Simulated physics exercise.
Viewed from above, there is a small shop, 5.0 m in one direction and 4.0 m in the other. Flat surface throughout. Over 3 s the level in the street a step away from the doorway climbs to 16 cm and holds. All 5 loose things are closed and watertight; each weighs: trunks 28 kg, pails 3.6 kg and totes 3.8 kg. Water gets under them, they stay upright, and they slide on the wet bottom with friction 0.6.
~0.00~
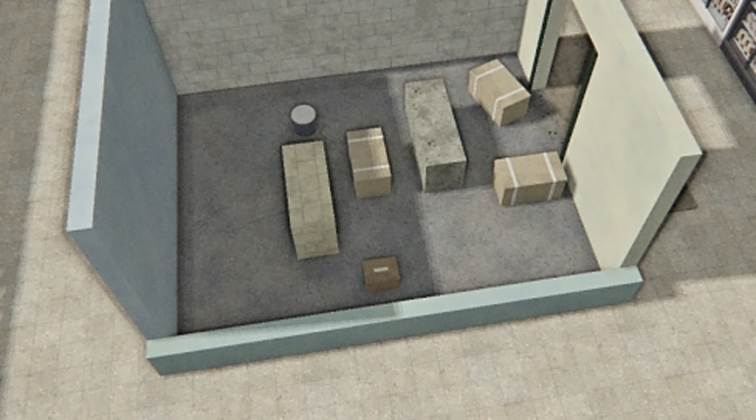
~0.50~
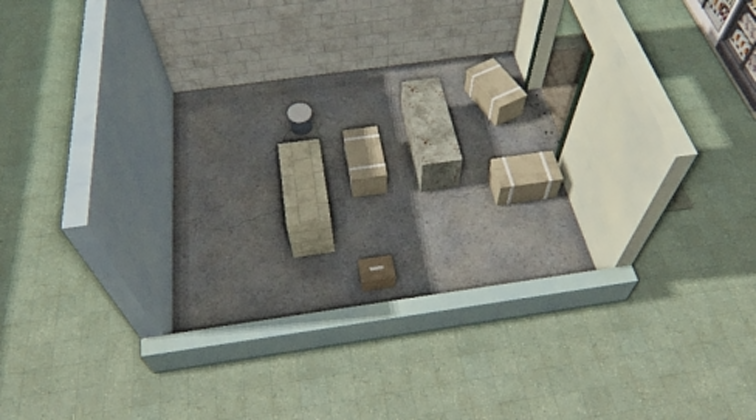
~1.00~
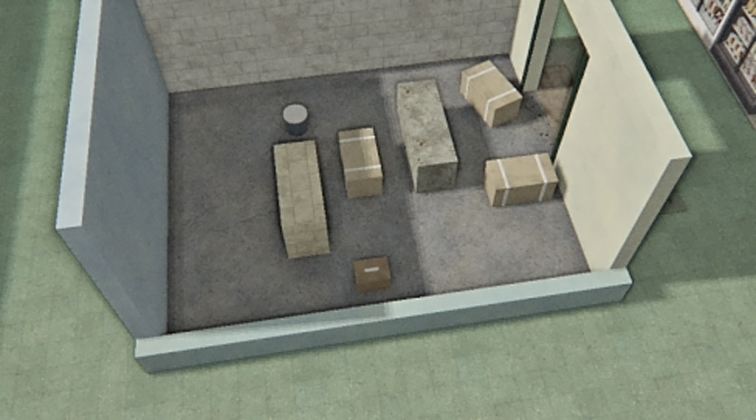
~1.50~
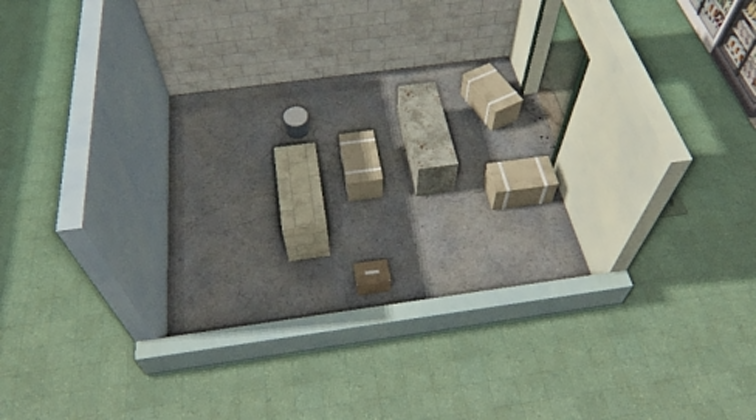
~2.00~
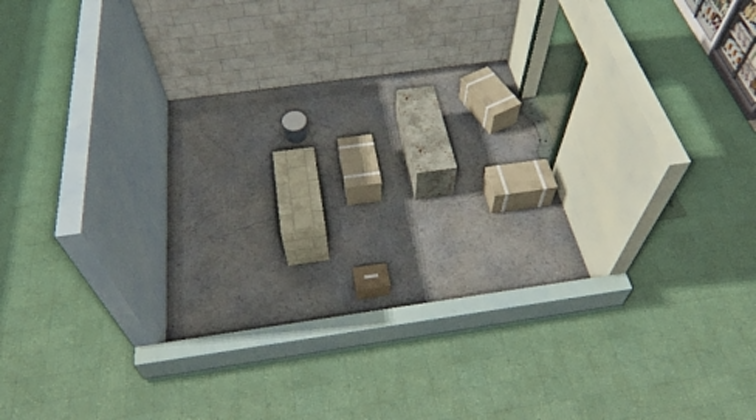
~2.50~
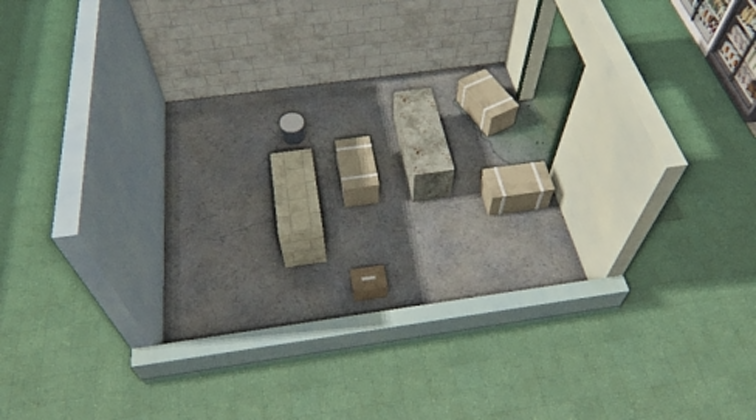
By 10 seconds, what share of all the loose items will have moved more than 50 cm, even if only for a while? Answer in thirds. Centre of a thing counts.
One to two thirds.
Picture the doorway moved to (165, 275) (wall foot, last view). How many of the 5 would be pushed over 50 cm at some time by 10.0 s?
That gives 1 of them.
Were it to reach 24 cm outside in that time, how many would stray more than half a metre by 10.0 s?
3.
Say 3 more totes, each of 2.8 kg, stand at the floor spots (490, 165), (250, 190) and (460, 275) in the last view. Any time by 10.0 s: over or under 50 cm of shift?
In turn: Beyond the mark, within the mark, beyond the mark.
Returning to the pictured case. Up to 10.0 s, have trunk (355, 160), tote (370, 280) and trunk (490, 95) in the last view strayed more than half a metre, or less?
In turn: Below the mark, below the mark, above the mark.
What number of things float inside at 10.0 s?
0.
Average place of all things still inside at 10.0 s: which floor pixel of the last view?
Near (373, 188).
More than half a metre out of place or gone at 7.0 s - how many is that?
The number by then is 1.
After 3.5 s 0 of 5 are over 50 cm from their spots; 0 afloat.
After 4.5 s 0 of 5 are over 50 cm from their spots; 0 afloat.
After 7.0 s 1 of 5 are over 50 cm from their spots; 0 afloat.
After 10.0 s 2 of 5 are over 50 cm from their spots, and 2 have been at some point; 0 afloat.
